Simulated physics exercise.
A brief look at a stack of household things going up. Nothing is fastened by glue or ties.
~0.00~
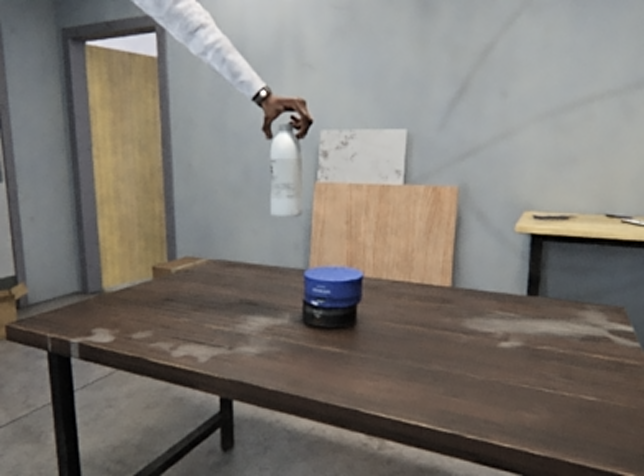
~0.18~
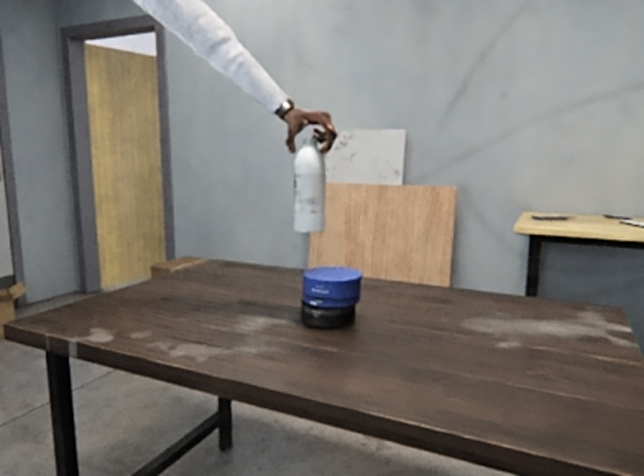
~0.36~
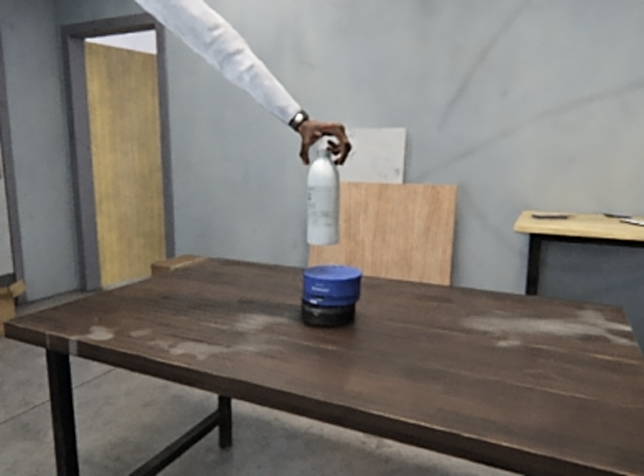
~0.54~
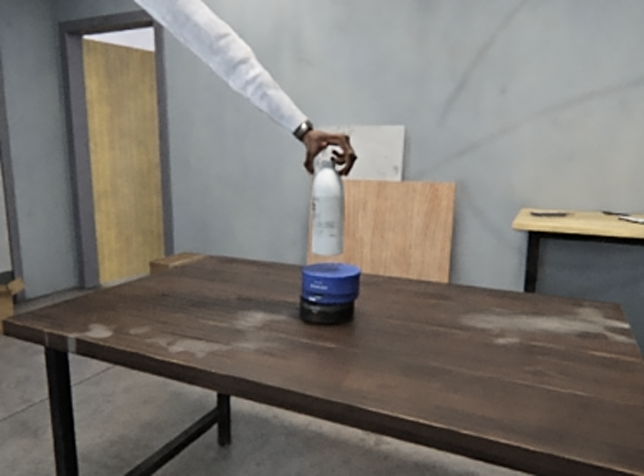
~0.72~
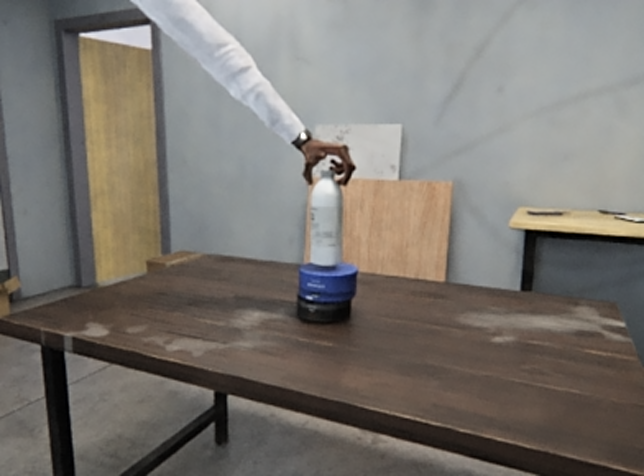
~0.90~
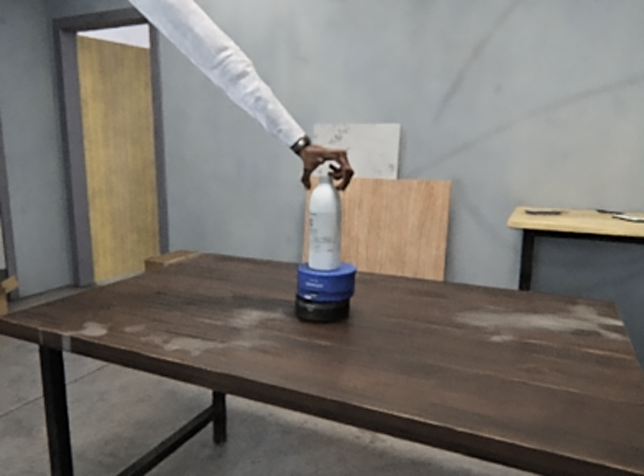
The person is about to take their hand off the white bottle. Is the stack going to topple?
It endures.
By 1.40 s, all is still.
By 2.10 s, white bottle resting near (325, 223).
When it is over (4.0 s), all 3 as before. End places, in pixels of the last picture, white bottle near (325, 223). The pile stays up.
